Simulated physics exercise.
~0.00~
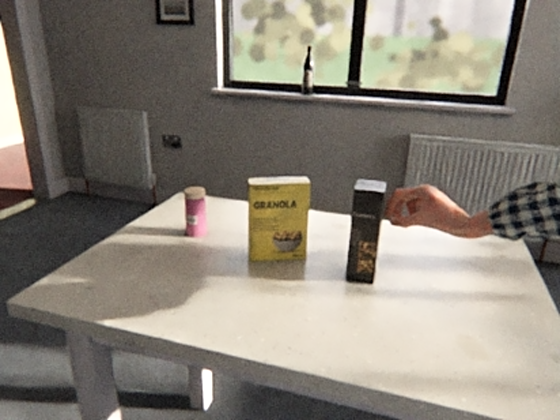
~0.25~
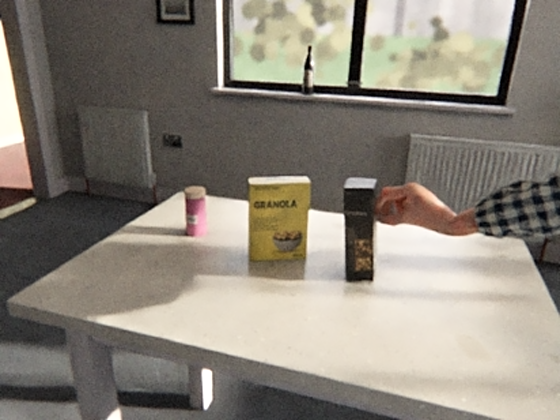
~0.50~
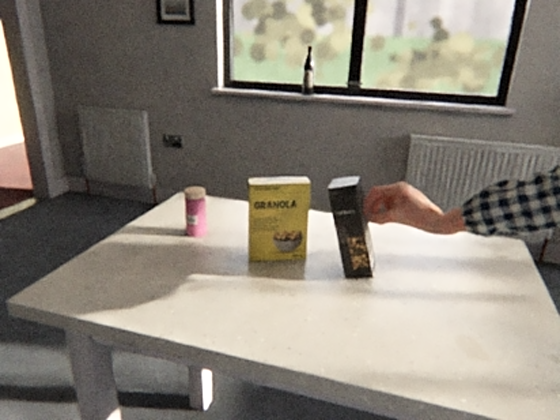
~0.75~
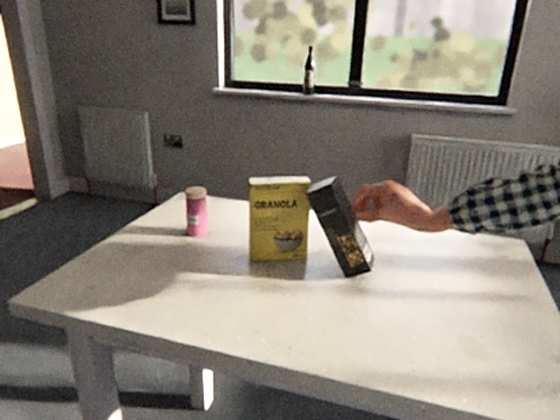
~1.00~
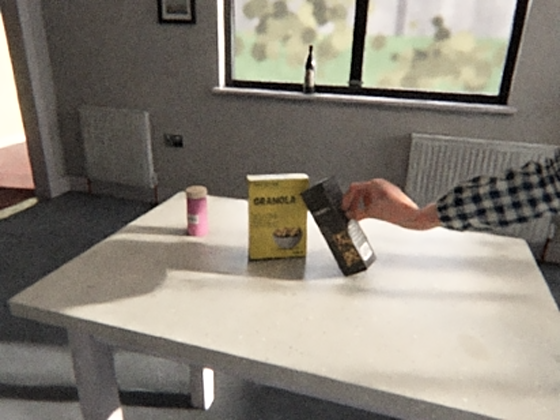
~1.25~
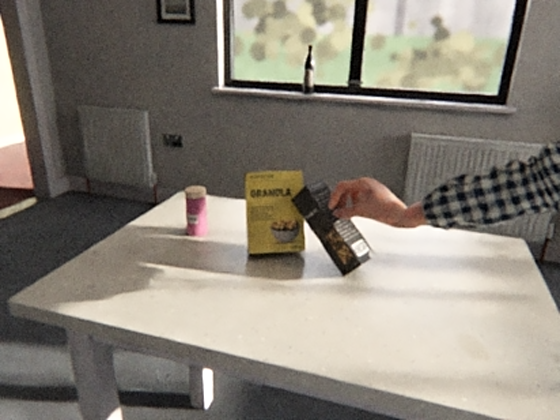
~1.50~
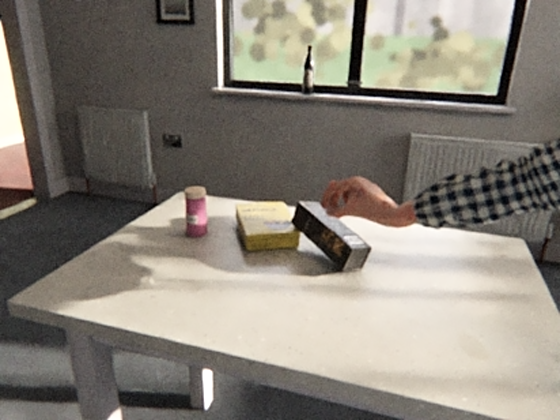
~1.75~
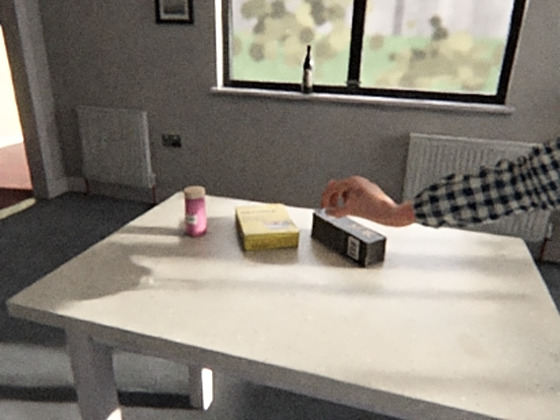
A hand in a checked sleeve pushed a tall black carton left until it tilted against a yellow granola packet, which toppled backward, and both ended up lying on the white table while the pink shaker stayed standing.
